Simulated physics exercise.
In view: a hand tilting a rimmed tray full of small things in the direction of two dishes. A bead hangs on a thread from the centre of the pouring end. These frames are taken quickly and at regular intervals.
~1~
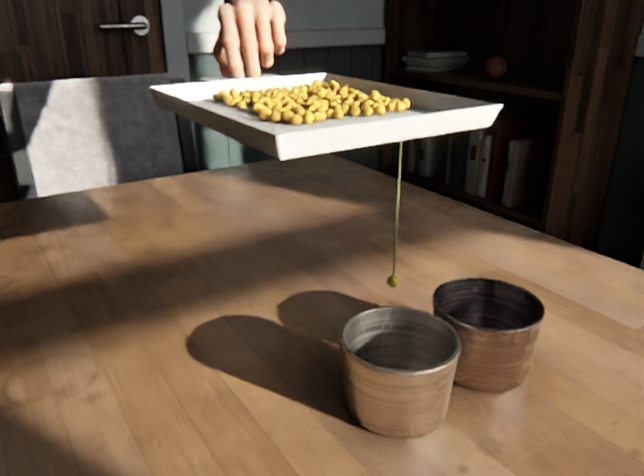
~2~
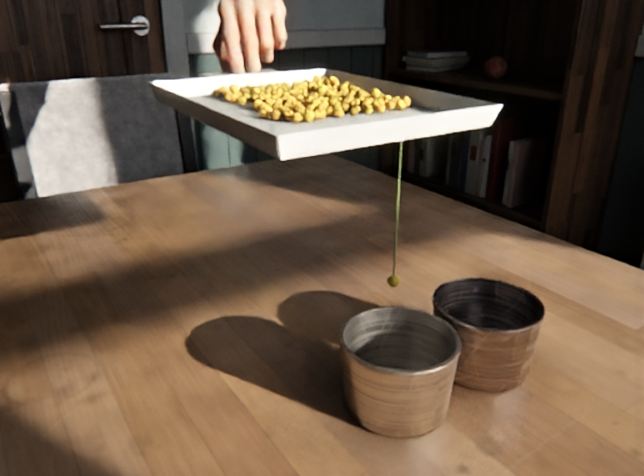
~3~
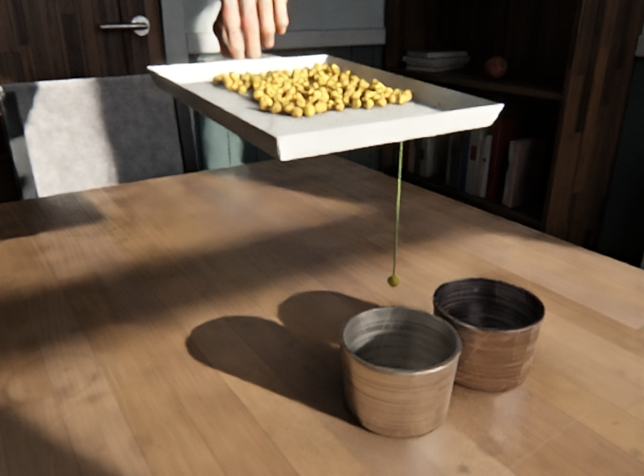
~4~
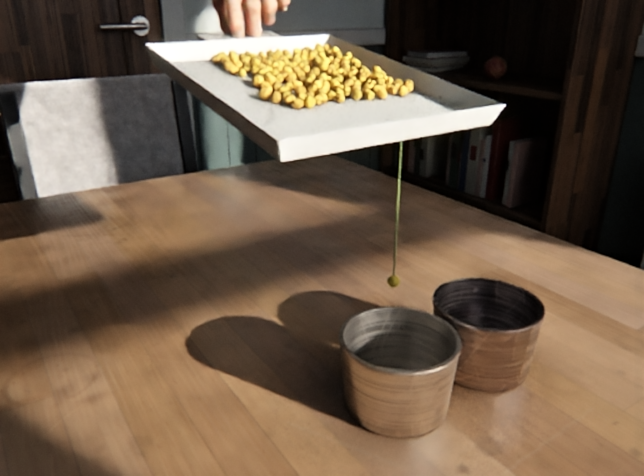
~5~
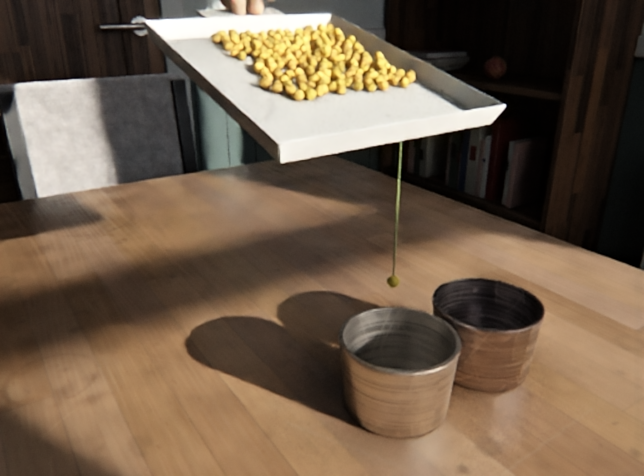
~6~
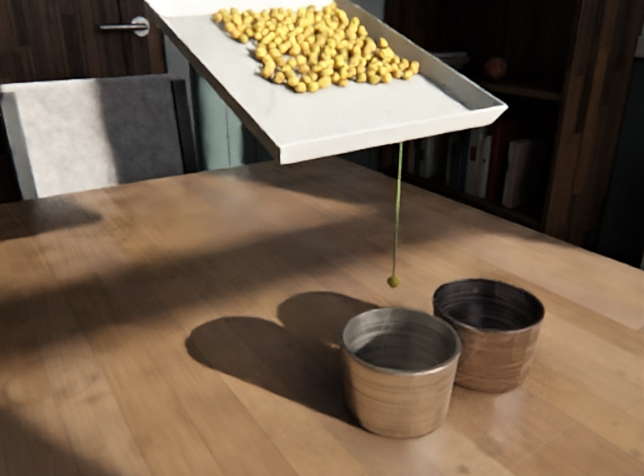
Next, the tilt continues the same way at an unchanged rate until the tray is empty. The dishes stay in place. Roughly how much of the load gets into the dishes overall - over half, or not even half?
The bulk is caught.
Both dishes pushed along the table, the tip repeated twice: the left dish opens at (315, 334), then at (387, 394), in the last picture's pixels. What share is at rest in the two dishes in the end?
In order, 30 % and 30 %.
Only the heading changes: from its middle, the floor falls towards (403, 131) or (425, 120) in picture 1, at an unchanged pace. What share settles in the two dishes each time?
Case one near 60 %; case two near 10 %.
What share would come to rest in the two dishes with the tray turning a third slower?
Share: Roughly 80%.
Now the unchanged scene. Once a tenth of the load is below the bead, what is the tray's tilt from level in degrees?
Around 75° at that moment.
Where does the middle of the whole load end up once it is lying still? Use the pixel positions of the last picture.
I'd put the middle somewhere around (417, 392).
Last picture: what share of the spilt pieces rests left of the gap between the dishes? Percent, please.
I'd guess close to 70 %.
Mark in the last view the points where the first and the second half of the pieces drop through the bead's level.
The opening part goes through (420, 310); what follows goes through (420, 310).
Soon, tray tipped steeply; most on the tray; a stray few in the left dish; a stray few in the right dish; about a quarter in the air.
A while on, tray tipped past a quarter turn; about a third on the tray; about a quarter in the left dish; a small part in the right dish; about a quarter outside both; about a quarter in the air.
Towards the end, tray tipped past a quarter turn; about a third in the left dish; about a third in the right dish; about a third outside both.
Finally, tray tipped past a quarter turn; about a third in the left dish; about a third in the right dish; about a third outside both.
